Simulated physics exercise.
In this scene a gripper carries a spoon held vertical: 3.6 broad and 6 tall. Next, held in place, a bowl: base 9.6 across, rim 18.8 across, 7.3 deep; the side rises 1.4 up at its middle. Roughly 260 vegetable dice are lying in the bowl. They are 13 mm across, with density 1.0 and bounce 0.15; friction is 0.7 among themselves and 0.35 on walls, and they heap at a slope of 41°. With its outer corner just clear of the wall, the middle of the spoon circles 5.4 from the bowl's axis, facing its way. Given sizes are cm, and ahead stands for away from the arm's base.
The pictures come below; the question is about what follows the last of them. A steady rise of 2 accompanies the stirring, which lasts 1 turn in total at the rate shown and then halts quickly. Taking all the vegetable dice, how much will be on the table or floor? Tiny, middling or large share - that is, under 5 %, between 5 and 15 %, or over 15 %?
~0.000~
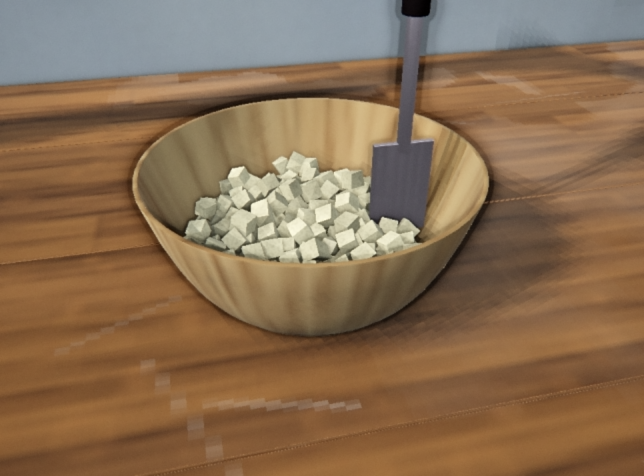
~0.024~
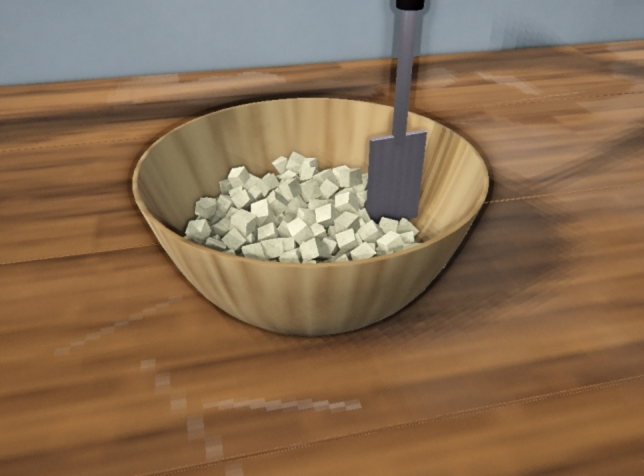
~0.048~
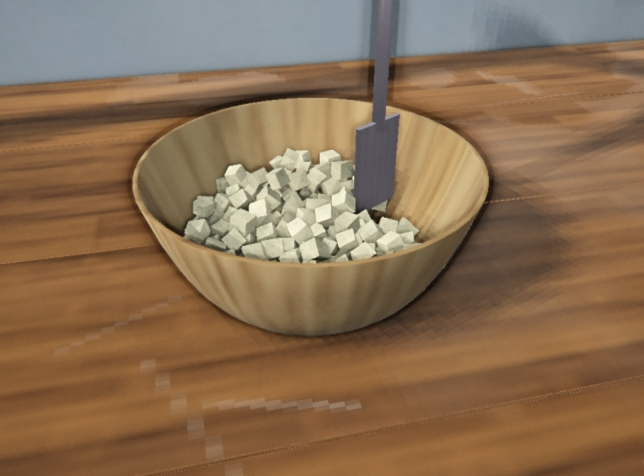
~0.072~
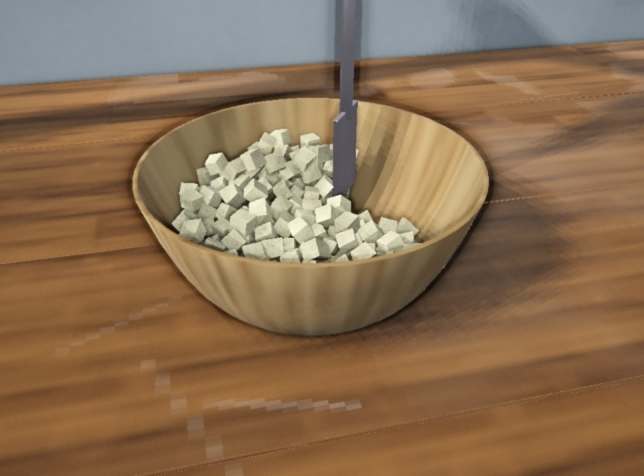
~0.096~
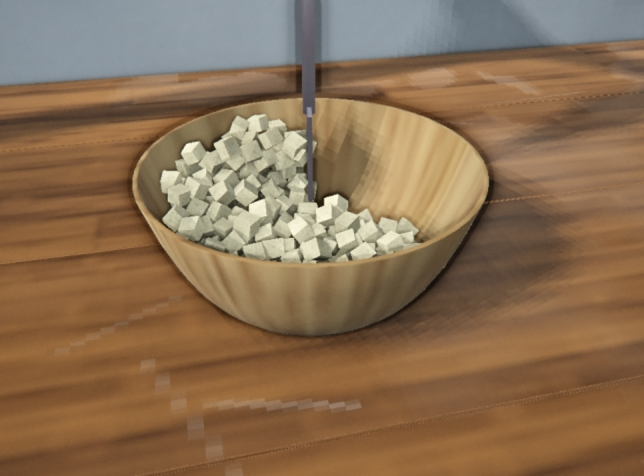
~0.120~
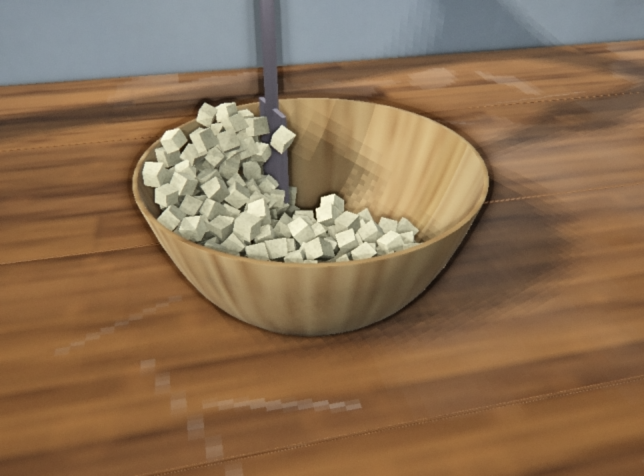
The share is large, over 15 %.
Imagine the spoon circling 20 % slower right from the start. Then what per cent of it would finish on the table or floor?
In that case, close to 25 in a hundred.
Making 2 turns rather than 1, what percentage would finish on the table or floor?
I'd expect some 45 per cent.
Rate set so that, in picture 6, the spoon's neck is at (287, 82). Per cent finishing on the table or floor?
Around 25 in a hundred.
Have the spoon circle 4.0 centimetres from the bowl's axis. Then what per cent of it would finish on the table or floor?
That would come to roughly 15 percent.
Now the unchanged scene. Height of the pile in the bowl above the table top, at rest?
6.5 cm, give or take.
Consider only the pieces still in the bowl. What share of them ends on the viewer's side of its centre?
Some 35 per cent.
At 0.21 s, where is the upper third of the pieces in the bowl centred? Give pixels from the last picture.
About (234, 237).
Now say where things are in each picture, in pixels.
The first picture shows spoon neck at (406, 117), 0° round; upper third of the load around (292, 224), from x 190 to 425, top at y 165; 265 in the bowl.
The second picture shows spoon neck at (401, 110), 8° round; upper third of the load around (295, 220), from x 190 to 425, top at y 165.
The third picture shows spoon neck at (380, 97), 29° round; upper third of the load around (293, 217), from x 190 to 425, top at y 160.
The fourth picture shows spoon neck at (347, 86), 54° round; upper third of the load around (274, 199), from x 185 to 425, top at y 140.
The fifth picture shows spoon neck at (309, 82), 79° round; upper third of the load around (250, 192), from x 170 to 425, top at y 125.
The sixth picture shows spoon neck at (271, 83), 104° round; upper third of the load around (223, 190), from x 155 to 425, top at y 110; 265 in the bowl.
By 0.21 s, 198° round, highest piece 13 above the table; 243 in the bowl, 22 in flight or on the tool.
By 0.30 s, 292° round, highest piece 11 above the table; 215 in the bowl, 4 on the table or floor, 46 in flight or on the tool.
By 0.54 s, 0° round, highest piece 6 above the table; 188 in the bowl, 76 on the table or floor, 1 in flight or on the tool.
By 1.24 s, 0° round, highest piece 6 above the table; 188 in the bowl, 77 on the table or floor.
Final count, 188 in the bowl, 77 on the table or floor. That is 29 % on the table or floor.
